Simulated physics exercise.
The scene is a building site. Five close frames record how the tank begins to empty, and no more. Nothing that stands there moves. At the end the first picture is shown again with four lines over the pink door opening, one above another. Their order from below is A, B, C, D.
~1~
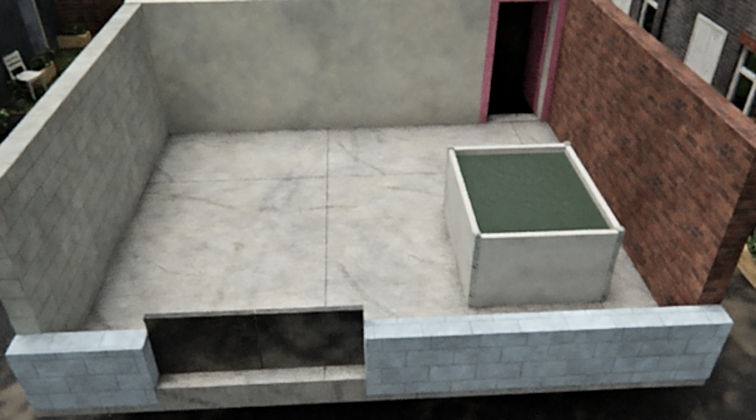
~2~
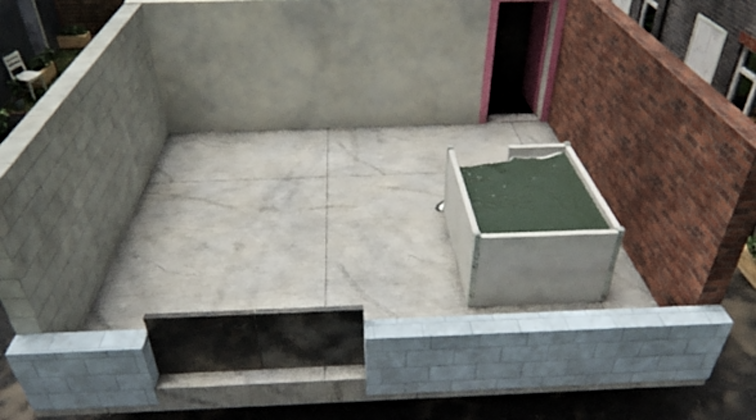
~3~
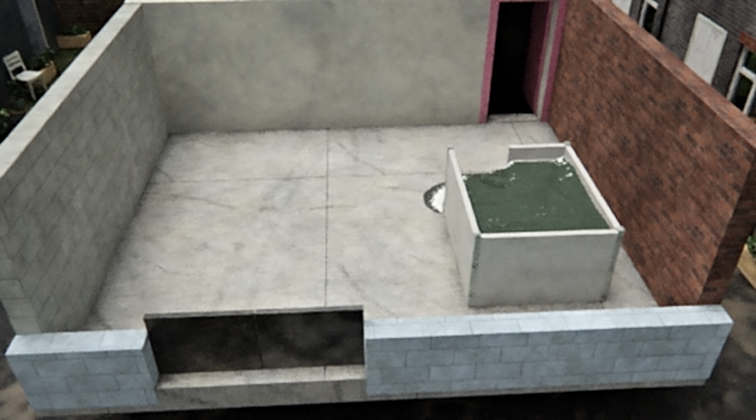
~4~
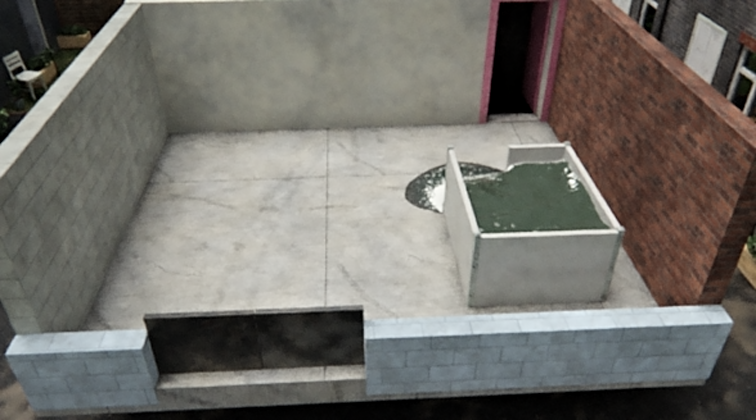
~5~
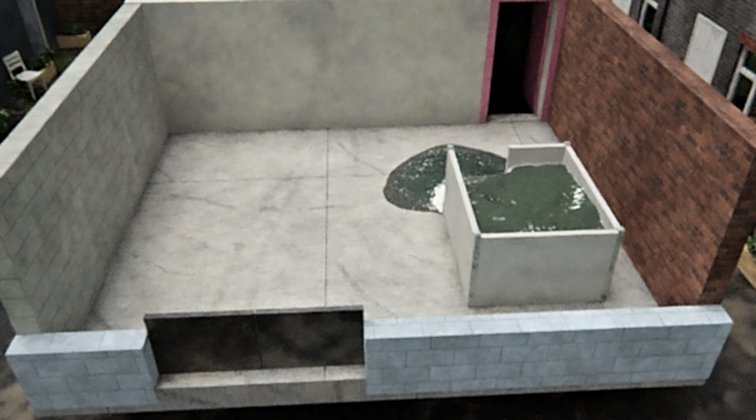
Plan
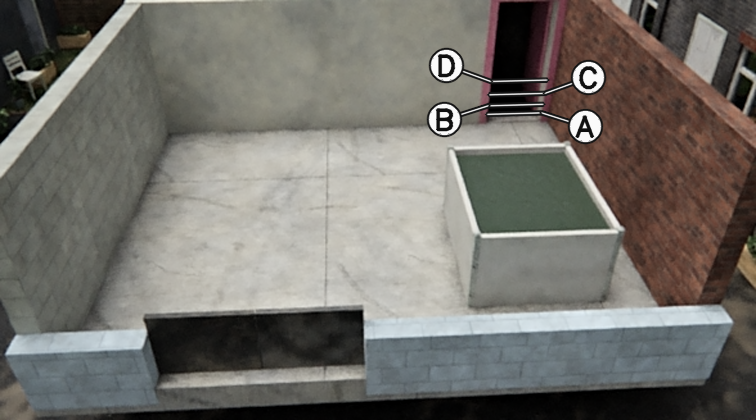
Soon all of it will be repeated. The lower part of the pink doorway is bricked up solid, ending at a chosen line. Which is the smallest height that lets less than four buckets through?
The limit is B.
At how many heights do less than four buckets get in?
Three of them.
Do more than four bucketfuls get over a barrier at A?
Yes, it does.
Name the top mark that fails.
Mark A.
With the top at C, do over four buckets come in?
No, that is safe.
On the marked copy, A at (514, 113); B at (515, 105); C at (517, 94); D at (519, 80); from the bottom up A, B, C, D.
For mark A, about 9 bucketfuls get in.
For mark B, a splash gets over, under a bucket.
For mark C, nothing gets over.
For mark D, nothing gets over.
